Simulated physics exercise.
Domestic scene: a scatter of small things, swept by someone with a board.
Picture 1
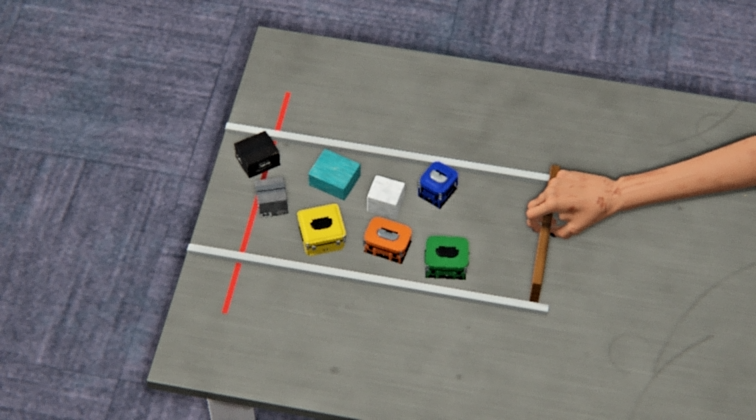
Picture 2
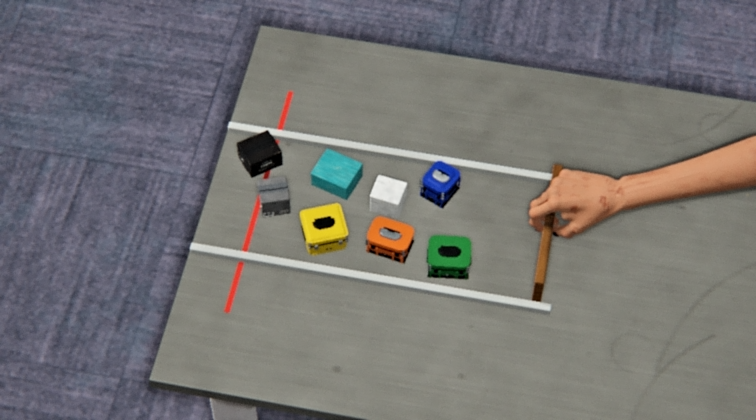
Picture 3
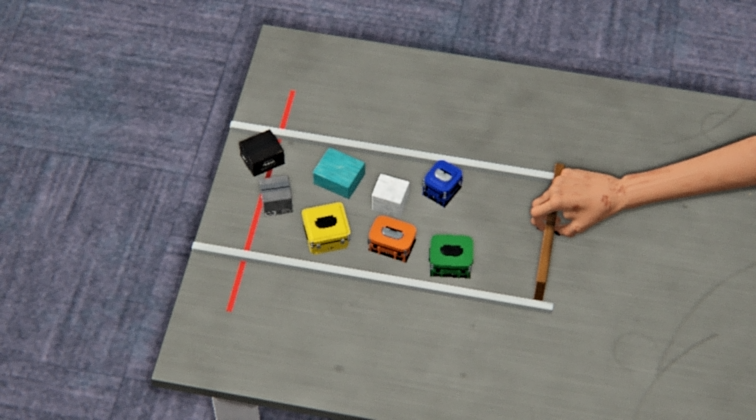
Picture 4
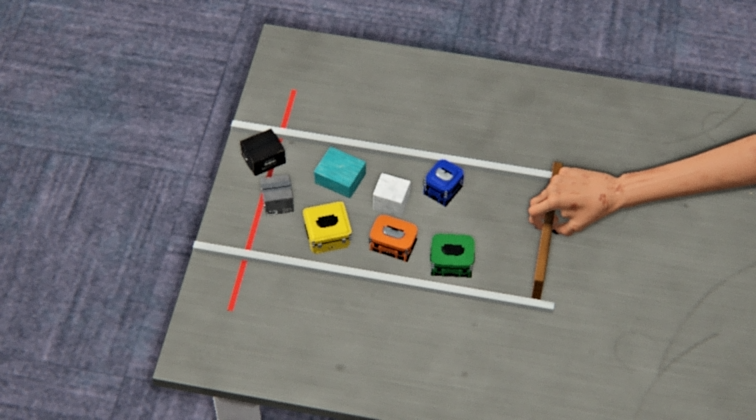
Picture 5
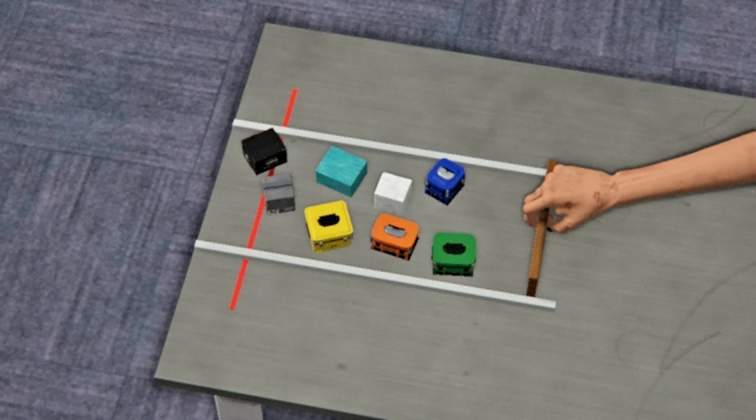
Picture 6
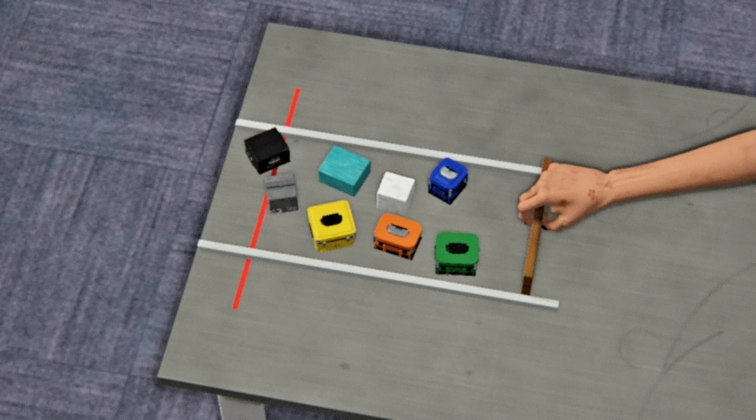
The clip opens on a grey tabletop where eight small boxes and cases in various colours sit between two white strips, near a red line at left. A hand grips a wooden board at right, holding it almost still, then slides it slightly left, not touching the objects, which stay in place.
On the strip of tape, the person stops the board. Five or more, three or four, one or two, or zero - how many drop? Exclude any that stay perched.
The fallen count comes to three or four.
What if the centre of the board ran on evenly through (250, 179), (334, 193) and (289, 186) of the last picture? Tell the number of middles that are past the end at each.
That makes 5, 0, 3.
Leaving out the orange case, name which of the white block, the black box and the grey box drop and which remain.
Outcome - white block staying, black box falling, grey box falling.
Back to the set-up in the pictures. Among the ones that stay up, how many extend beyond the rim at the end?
That comes to 1 of them.
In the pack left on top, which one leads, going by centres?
The turquoise block ends nearest.
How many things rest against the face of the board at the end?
So the total is 3.
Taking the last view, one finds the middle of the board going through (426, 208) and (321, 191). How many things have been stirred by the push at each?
Moved so far: 5, later 8.
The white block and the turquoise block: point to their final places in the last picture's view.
The white block at (253, 187), the turquoise block at (228, 156).
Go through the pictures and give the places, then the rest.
In the first frame, black box (257, 154); grey box (272, 197); turquoise block (335, 175); board (545, 234); tape (258, 197).
In the second frame, grey box (274, 197); green case (449, 258).
In the third frame, turquoise block (339, 173); yellow case (326, 229).
In the fourth frame, black box (263, 152); orange case (394, 238).
In the fifth frame, grey box (279, 194); blue case (445, 181).
In the sixth frame, black box (267, 151); grey box (282, 194); turquoise block (345, 171); board (536, 227); tape (268, 193).
A little later, none off yet; black box at rest near (267, 151); grey box at rest near (282, 194); turquoise block at rest near (345, 171).
Next, none off yet; black box at rest near (267, 151); grey box shifted about its own width near (273, 181); turquoise block shifted a little near (330, 170).
Later still, none off yet; black box shifted about its own width near (227, 143); grey box shifted well along near (228, 173); turquoise block shifted well along near (267, 163).
When it is over, the number that fall off is three or four; down, orange case, yellow case, grey box and black box.
